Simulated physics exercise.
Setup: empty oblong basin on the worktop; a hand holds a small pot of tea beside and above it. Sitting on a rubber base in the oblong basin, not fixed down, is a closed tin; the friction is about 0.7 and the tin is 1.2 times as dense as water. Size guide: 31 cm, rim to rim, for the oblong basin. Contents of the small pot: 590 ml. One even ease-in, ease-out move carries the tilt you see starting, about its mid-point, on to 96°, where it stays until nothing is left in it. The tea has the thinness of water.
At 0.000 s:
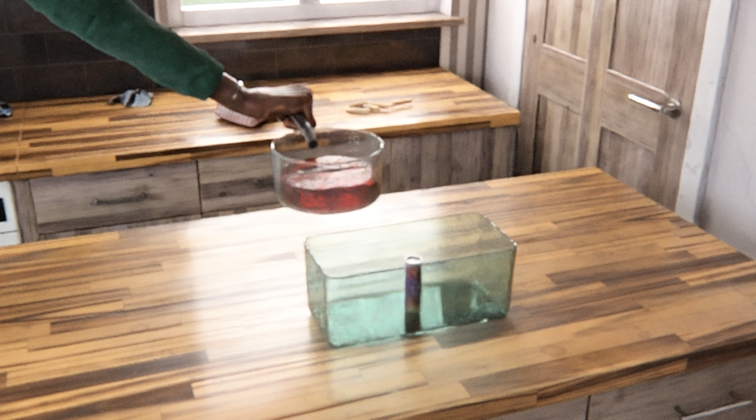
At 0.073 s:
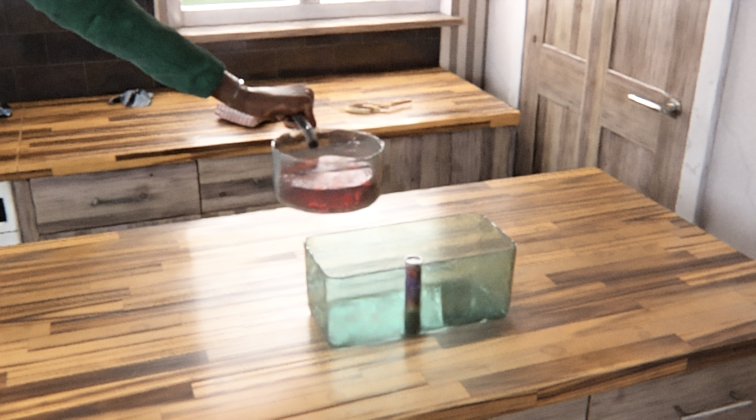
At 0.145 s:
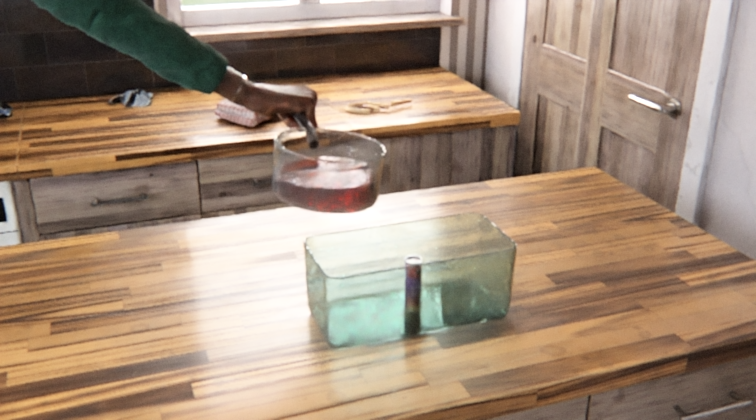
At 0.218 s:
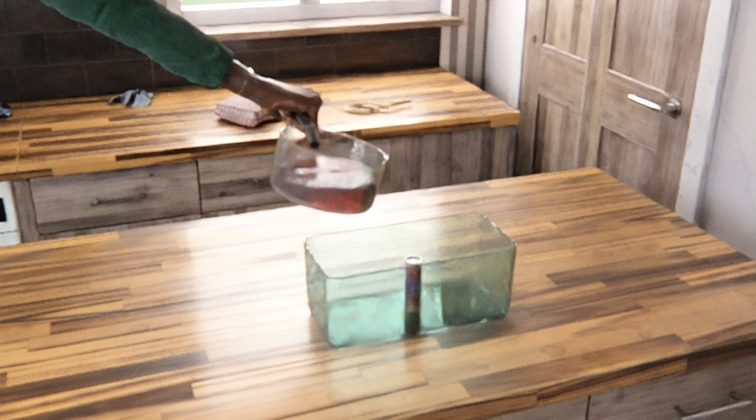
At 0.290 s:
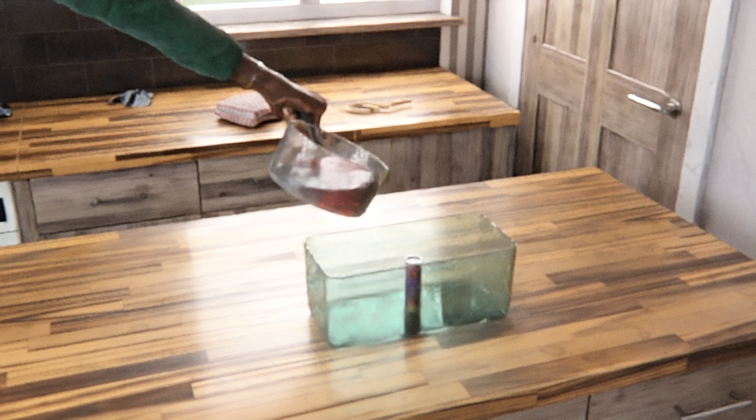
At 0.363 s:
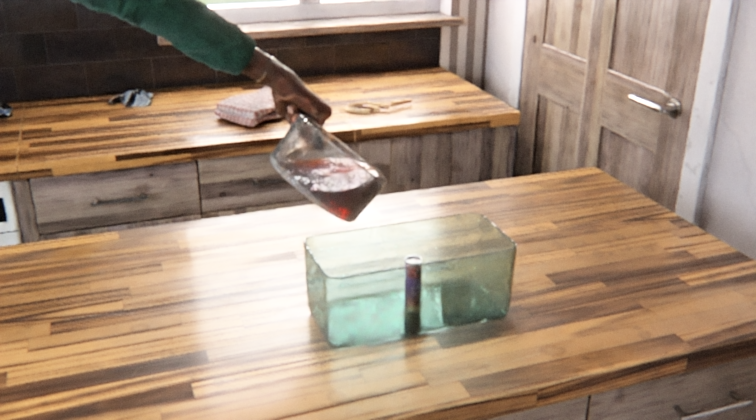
A dark-skinned hand in a green sleeve, reaching in from the upper left, tilts a small clear pot of reddish tea, slowly then faster, its right side dipping while the liquid shifts rightward. Below and to the right, an empty, greenish glass oblong basin holding a slim, dark upright tin sits on a striped wooden worktop. The kitchen, with wooden drawers and a door behind, is seen from slightly above by a still camera.
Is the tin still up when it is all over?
It will not come down.
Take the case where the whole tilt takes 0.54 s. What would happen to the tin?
The tin tips over.
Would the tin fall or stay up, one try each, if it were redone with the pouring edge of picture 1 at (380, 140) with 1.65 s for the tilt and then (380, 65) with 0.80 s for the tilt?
Run one: It does not tip. Run two: It tumbles.
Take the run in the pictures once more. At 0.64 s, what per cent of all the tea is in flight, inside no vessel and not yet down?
Around 30 percent.
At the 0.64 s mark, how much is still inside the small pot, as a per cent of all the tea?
I reckon about 40 in a hundred is still held.
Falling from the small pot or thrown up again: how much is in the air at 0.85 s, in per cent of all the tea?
Airborne fraction: Approx. 10 %.
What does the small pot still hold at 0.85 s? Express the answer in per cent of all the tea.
14 %.
By 0.64 s the tilt is 87° and 40 per cent is still to pour; the tin stands where it began.
By 0.85 s the tilt is 96° and 14 per cent is still to pour; the tin stands 1 cm from where it began.
By 1.07 s the tilt is 96° and 4 per cent is still to pour; the tin stands where it began.
By 1.30 s the tilt is 96° and 1 per cent is still to pour; the tin stands where it began.
At rest the tin stands where it began.
